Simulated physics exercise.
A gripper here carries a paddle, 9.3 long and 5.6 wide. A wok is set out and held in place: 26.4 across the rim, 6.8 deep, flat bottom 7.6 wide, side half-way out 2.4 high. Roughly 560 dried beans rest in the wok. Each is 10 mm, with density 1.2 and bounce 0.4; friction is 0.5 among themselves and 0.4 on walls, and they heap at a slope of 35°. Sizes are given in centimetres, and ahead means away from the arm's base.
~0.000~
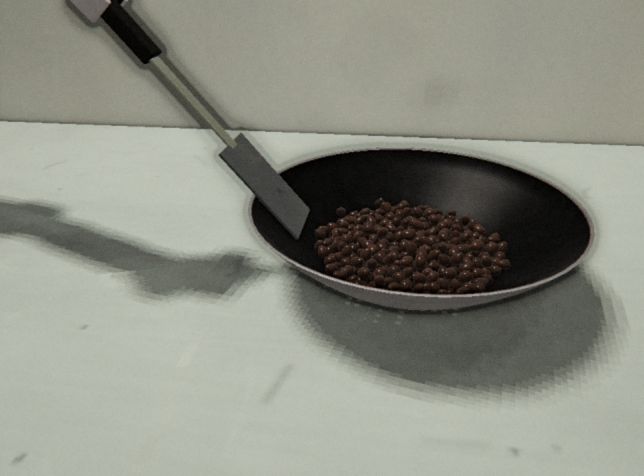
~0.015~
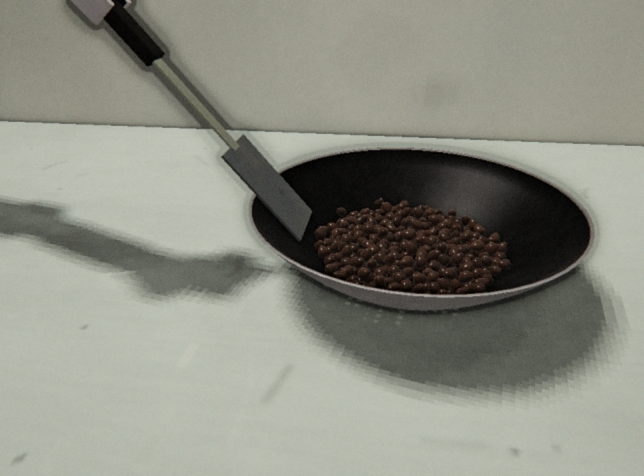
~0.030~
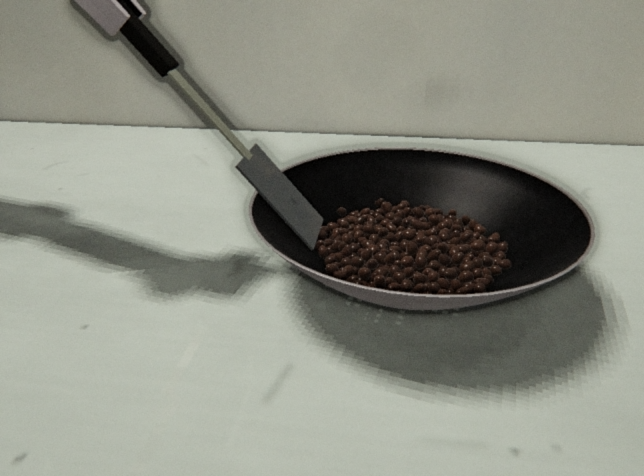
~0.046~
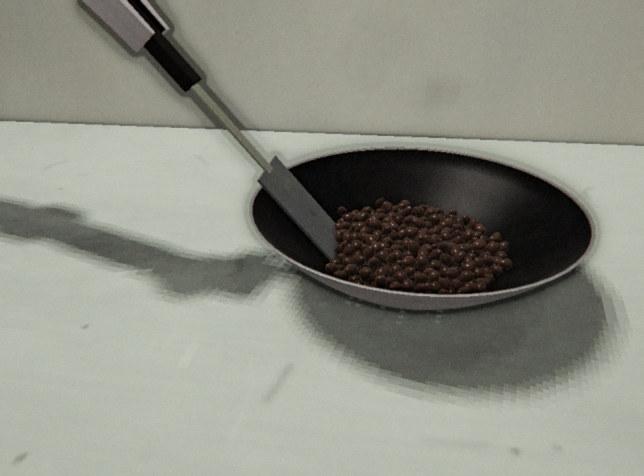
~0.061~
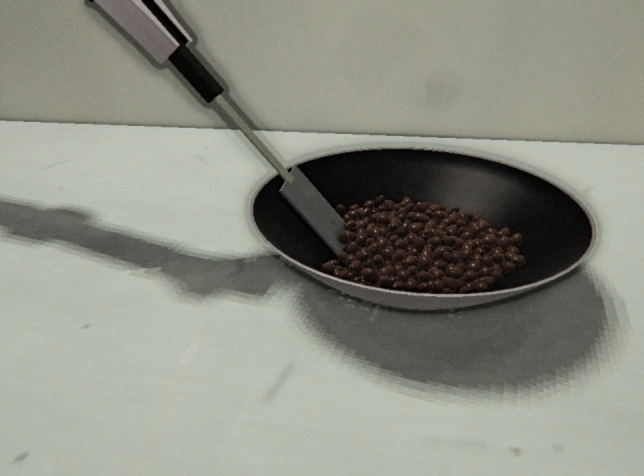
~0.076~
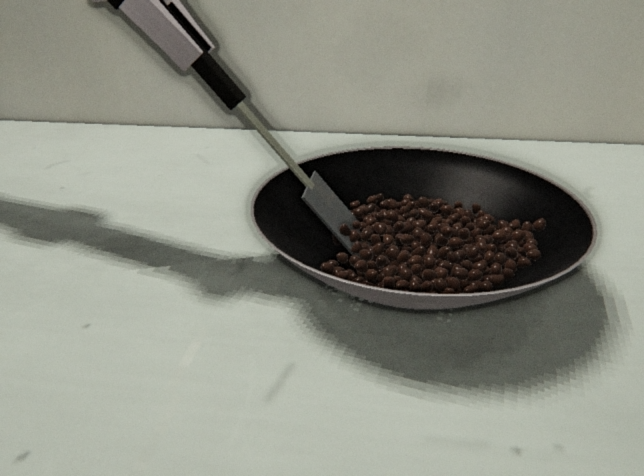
In a dark wok, a gripper's paddle pushes brown beans a little to the right.
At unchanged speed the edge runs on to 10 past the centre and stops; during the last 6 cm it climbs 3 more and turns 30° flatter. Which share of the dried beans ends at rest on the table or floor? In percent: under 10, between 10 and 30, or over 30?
Over 30 percent.
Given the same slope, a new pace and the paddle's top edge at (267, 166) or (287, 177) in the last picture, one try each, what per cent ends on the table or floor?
20 % and 30 %.
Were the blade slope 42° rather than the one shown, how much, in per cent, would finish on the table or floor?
Roughly 35 per cent.
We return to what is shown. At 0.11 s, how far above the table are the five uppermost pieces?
I'd put them at about 7 centimetres above the table.
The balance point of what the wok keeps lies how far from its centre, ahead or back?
It rests close to 2.5 centimetres ahead of centre.
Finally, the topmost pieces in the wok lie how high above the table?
Height at rest: Roughly 7.0 cm.
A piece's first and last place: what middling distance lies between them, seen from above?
The answer is about 6 cm.
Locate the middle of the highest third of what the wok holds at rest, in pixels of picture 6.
It is centred around (498, 255).
By 0.11 s, sloping 50°, highest piece 8 above the table; 559 in the wok.
By 0.15 s, sloping 42°, highest piece 10 above the table; 555 in the wok, 4 on the blade or in flight.
By 0.37 s, sloping 20°, highest piece 17 above the table; 351 in the wok, 101 on the table or floor, 107 on the blade or in flight.
By 1.42 s, sloping 20°, highest piece 8 above the table; 351 in the wok, 208 on the table or floor.
Final count, 351 in the wok, 208 on the table or floor. That is 37 % on the table or floor.
